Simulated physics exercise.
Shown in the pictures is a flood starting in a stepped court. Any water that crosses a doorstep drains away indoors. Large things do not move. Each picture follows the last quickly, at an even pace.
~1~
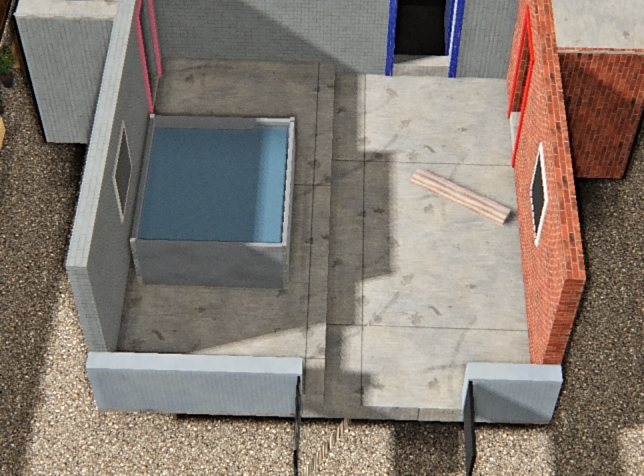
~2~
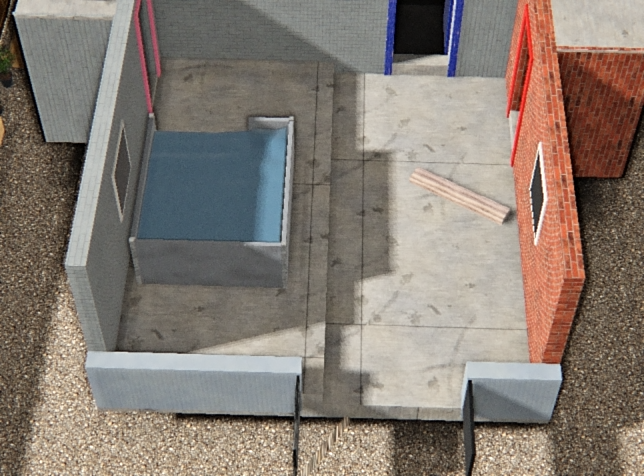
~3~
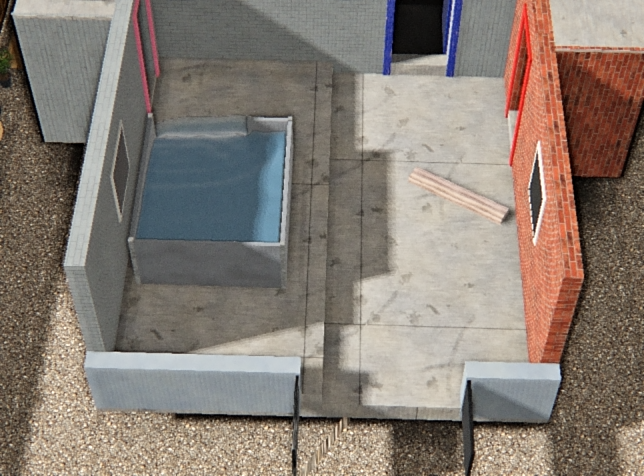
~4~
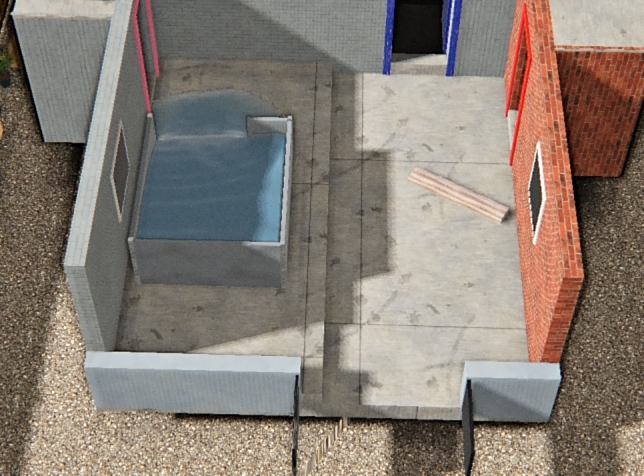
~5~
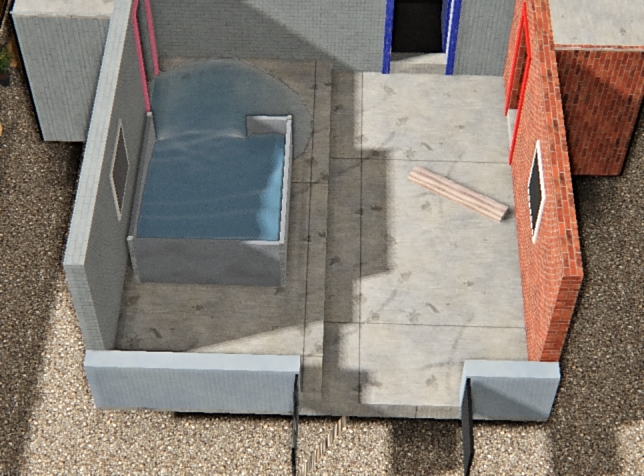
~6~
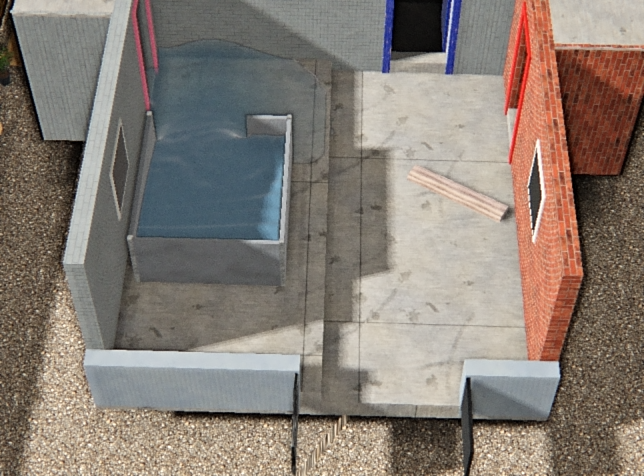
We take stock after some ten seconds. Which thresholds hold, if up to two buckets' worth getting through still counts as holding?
The red door does not hold; the blue door holds; the pink door does not hold.
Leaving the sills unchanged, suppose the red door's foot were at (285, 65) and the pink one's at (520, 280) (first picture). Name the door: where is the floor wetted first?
The red door.
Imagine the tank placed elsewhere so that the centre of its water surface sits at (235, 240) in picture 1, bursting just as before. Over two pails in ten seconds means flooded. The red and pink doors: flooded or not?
Lab note - red door crosses the line; pink door crosses the line.
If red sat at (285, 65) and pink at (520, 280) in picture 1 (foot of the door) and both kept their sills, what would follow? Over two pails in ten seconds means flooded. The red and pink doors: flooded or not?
Note: Red door lets too much through; pink door lets in too little.
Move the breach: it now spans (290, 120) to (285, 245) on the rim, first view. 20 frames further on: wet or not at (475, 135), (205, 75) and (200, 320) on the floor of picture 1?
The three spots, in order, are inundated, spared and spared.
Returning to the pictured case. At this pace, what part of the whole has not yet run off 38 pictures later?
80 per cent.
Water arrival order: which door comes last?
The one in red.
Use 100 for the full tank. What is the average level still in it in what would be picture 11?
About 60 per cent.
A moment on, water covers 20 % of the floor; the red door not reached, the blue door not reached, the pink door over two buckets in.
Next, water covers 30 % of the floor; the red door not reached, the blue door wet at the sill, nothing in, the pink door far over two buckets in.
Then, water covers 55 % of the floor; the red door over two buckets in, the blue door wet at the sill, nothing in, the pink door far over two buckets in.
Later, water covers 80 % of the floor; the red door far over two buckets in, the blue door wet at the sill, nothing in, the pink door far over two buckets in.
In the end, water covers 85 % of the floor; the red door far over two buckets in, the blue door wet at the sill, nothing in, the pink door far over two buckets in.
